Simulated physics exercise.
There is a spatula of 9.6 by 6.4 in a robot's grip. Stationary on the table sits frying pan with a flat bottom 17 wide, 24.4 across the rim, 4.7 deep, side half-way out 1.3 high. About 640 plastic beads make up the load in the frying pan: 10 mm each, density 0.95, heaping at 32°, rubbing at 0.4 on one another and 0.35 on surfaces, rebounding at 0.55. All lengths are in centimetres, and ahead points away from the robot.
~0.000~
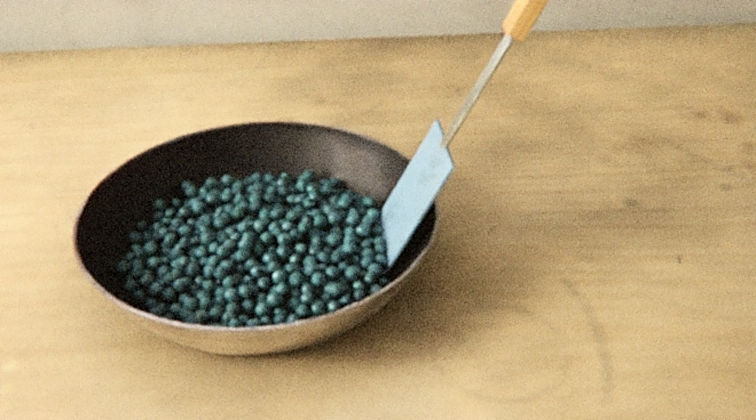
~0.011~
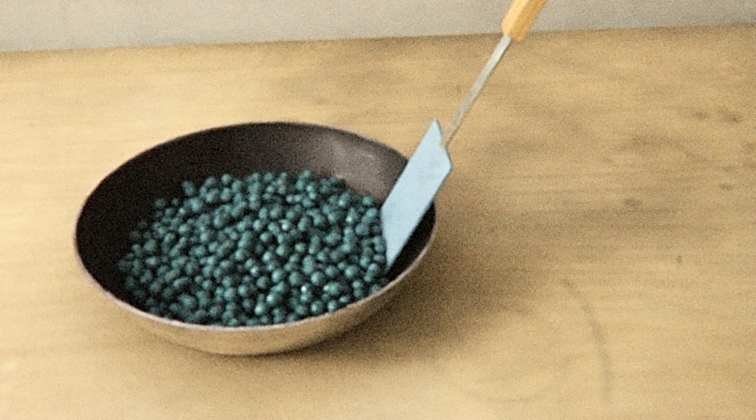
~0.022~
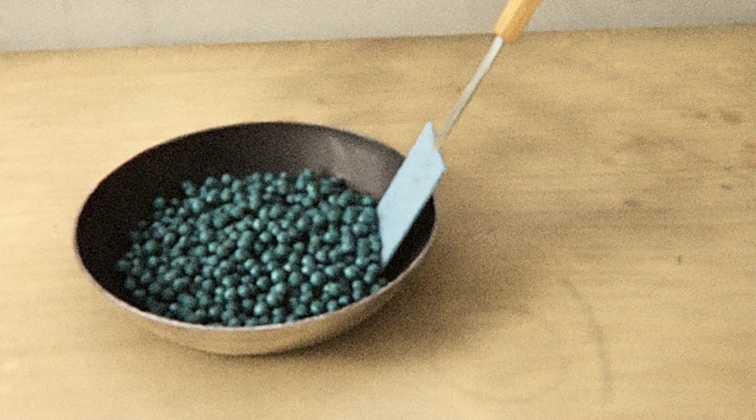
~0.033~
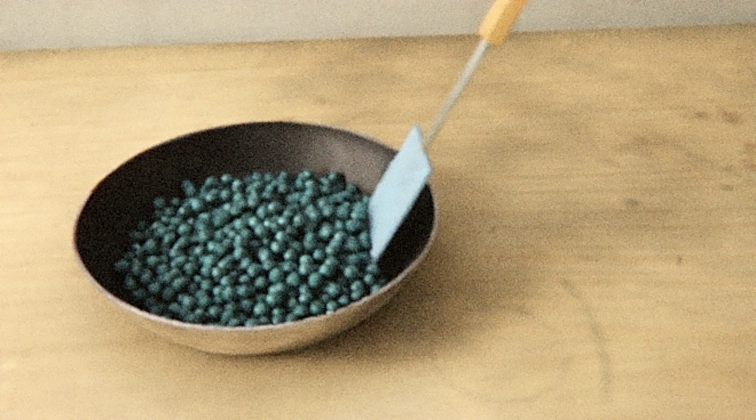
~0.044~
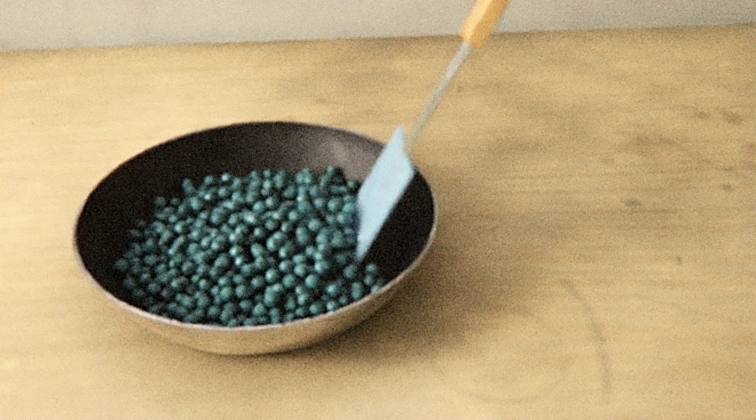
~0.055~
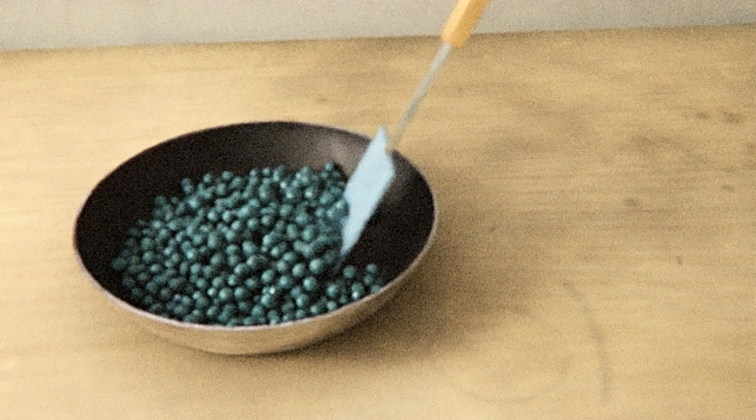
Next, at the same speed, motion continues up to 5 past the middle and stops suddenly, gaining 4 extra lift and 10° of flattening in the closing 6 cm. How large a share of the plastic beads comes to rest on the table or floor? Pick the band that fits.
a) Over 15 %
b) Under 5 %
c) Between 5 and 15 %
Between 5 and 15 %.
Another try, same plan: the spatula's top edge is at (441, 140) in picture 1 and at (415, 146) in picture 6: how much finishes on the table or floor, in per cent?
My guess would be close to 0 per cent.
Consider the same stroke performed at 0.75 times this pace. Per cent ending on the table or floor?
Estimate: Approx. 0 %.
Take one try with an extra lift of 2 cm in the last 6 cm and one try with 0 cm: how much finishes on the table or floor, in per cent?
Close to 5 and 0 percent respectively.
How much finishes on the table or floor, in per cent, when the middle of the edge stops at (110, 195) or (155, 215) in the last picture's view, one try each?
About 25 and 15 per cent.
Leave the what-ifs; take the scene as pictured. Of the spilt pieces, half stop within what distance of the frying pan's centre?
Some 44 centimetres.
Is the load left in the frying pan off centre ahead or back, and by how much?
3.0 cm ahead.
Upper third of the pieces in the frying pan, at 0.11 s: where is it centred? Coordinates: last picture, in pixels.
Roughly pixel (229, 223).
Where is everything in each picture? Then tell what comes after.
In the first picture, spatula top edge at (446, 142), sloping 63°; upper third of the load around (265, 241), from x 120 to 385, top at y 175; 635 in the frying pan.
In the second picture, spatula top edge at (444, 142), sloping 63°; upper third of the load around (265, 240), from x 120 to 385, top at y 175.
In the third picture, spatula top edge at (438, 144), sloping 63°; upper third of the load around (269, 239), from x 120 to 380, top at y 175.
In the fourth picture, spatula top edge at (424, 146), sloping 63°; upper third of the load around (274, 239), from x 120 to 380, top at y 175.
In the fifth picture, spatula top edge at (406, 148), sloping 63°; upper third of the load around (272, 234), from x 120 to 380, top at y 170.
In the sixth picture, spatula top edge at (389, 149), sloping 63°; upper third of the load around (267, 231), from x 120 to 380, top at y 170; 635 in the frying pan.
By 0.08 s, sloping 63°, highest piece 6 above the table; 635 in the frying pan.
By 0.11 s, sloping 59°, highest piece 7 above the table; 635 in the frying pan.
By 0.32 s, sloping 53°, highest piece 6 above the table; 584 in the frying pan, 47 on the table or floor, 4 on the blade or in flight.
By 1.37 s, sloping 53°, highest piece 4 above the table; 584 in the frying pan, 51 on the table or floor.
Final count, 584 in the frying pan, 51 on the table or floor. That is 8 % on the table or floor.
